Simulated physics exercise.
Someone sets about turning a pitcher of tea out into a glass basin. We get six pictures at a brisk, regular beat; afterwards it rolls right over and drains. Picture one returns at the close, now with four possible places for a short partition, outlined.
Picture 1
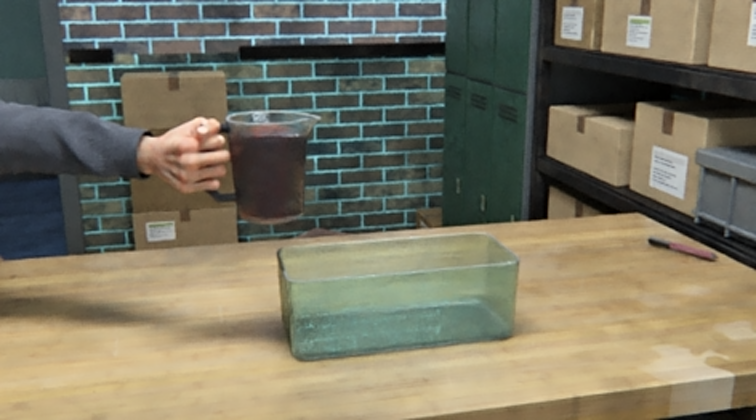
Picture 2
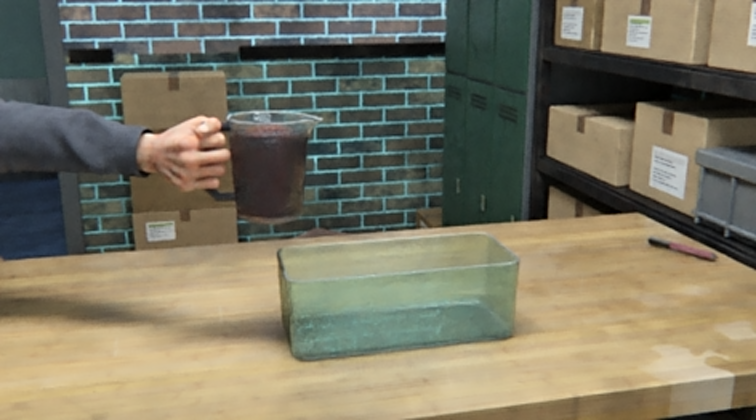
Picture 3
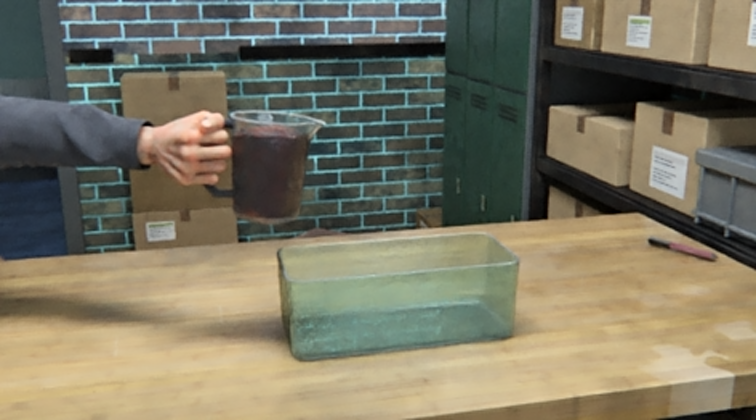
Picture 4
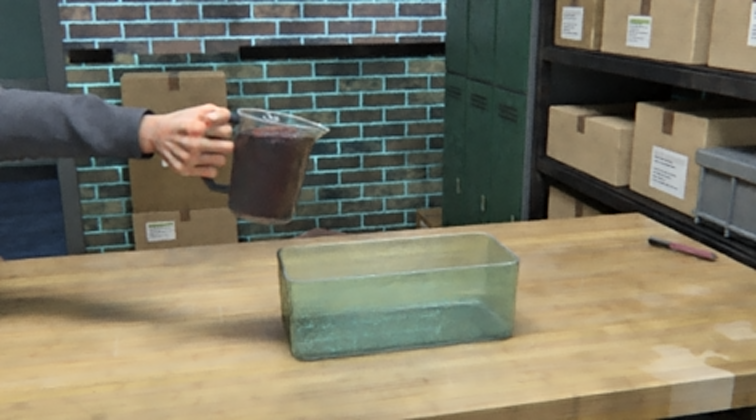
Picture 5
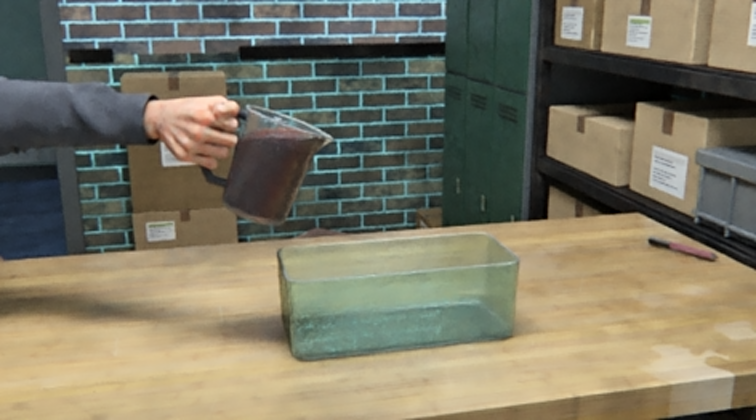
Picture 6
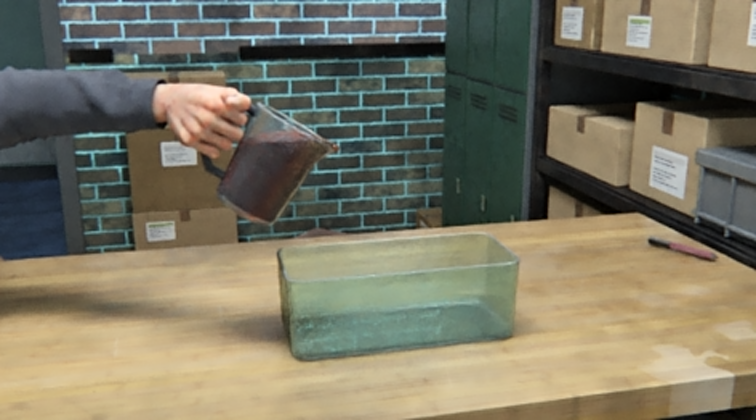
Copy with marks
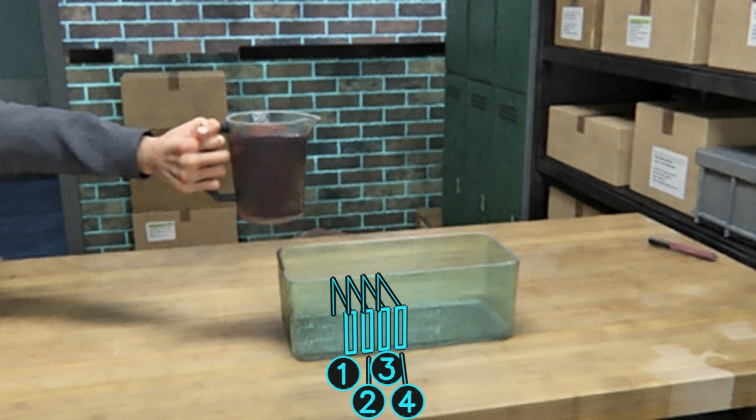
A hand holds a clear pitcher of dark liquid upright above a rectangular glass basin on a wooden table, then gradually tilts it to the right until the liquid reaches the lip.
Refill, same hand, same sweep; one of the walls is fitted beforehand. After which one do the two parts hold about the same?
Choose 3.
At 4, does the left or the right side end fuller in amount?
More ends on the left.
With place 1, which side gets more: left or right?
More ends on the right.
On the marked copy, 1 at (351, 359); 2 at (368, 357); 3 at (385, 355); 4 at (401, 353).
Choosing 1, about 2 % ends left of the wall and 97 % right of it.
Choosing 2, about 16 % ends left of the wall and 83 % right of it.
Choosing 3, about 54 % ends left of the wall and 45 % right of it.
Choosing 4, about 84 % ends left of the wall and 11 % right of it; 6 % is lost outside.
